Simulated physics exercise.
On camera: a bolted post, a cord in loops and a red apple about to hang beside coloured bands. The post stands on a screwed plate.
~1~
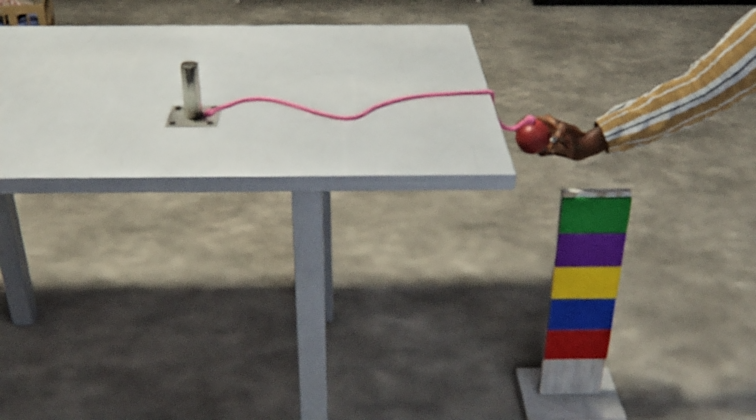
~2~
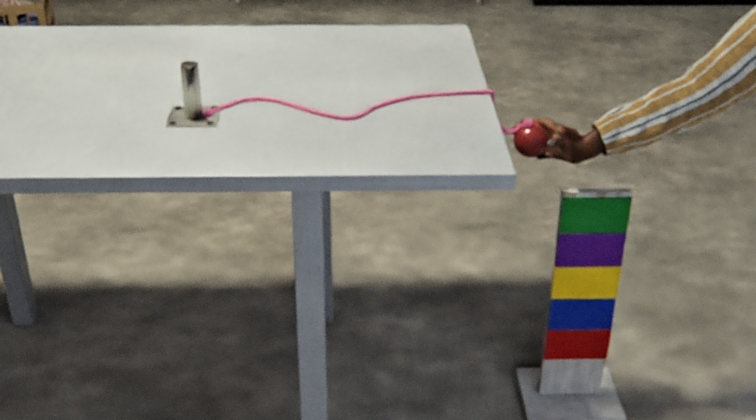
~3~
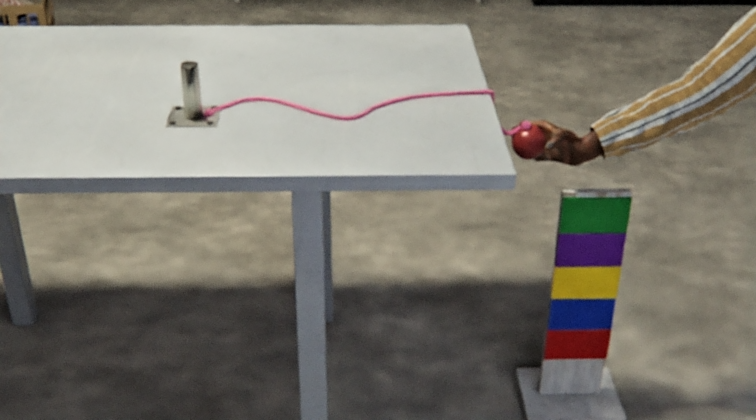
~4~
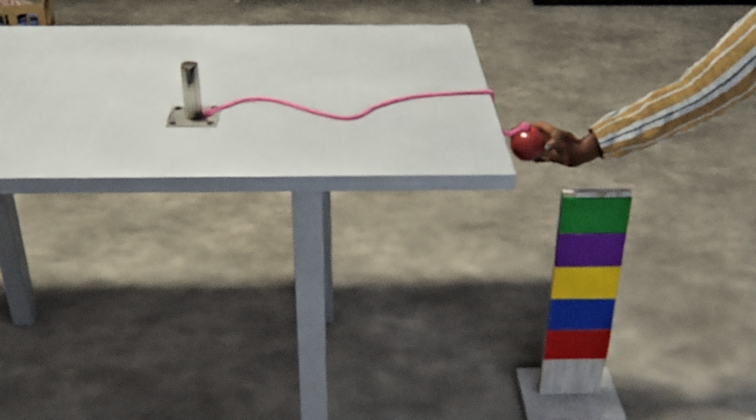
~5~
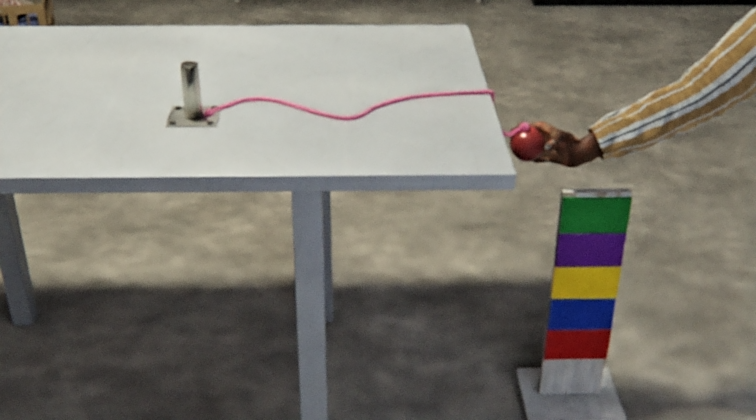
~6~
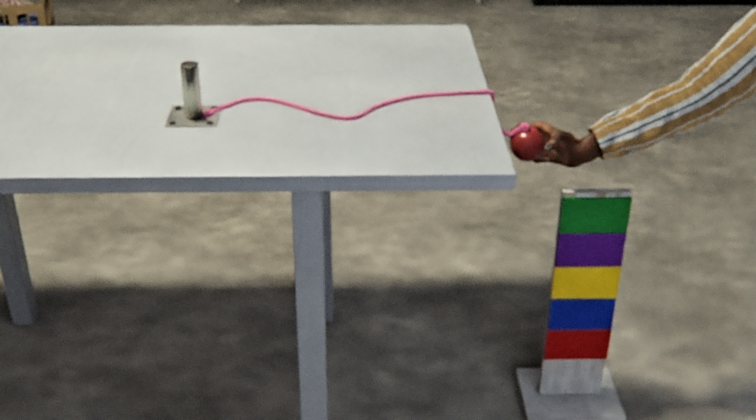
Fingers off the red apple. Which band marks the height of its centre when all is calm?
Its centre hangs level with the green band.
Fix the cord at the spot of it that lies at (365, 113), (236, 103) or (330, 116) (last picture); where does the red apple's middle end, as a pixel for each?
Try by try, around (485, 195), (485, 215) and (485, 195).
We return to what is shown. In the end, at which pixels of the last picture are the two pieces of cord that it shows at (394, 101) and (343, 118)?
At (440, 105), then (373, 108).
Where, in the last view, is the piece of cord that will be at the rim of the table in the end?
Near (444, 94).
Early on, apple near (484, 211); level with green.
Midway, apple near (487, 226); level with green.
Finally, apple near (484, 228); level with green. Its middle rests at the green band.
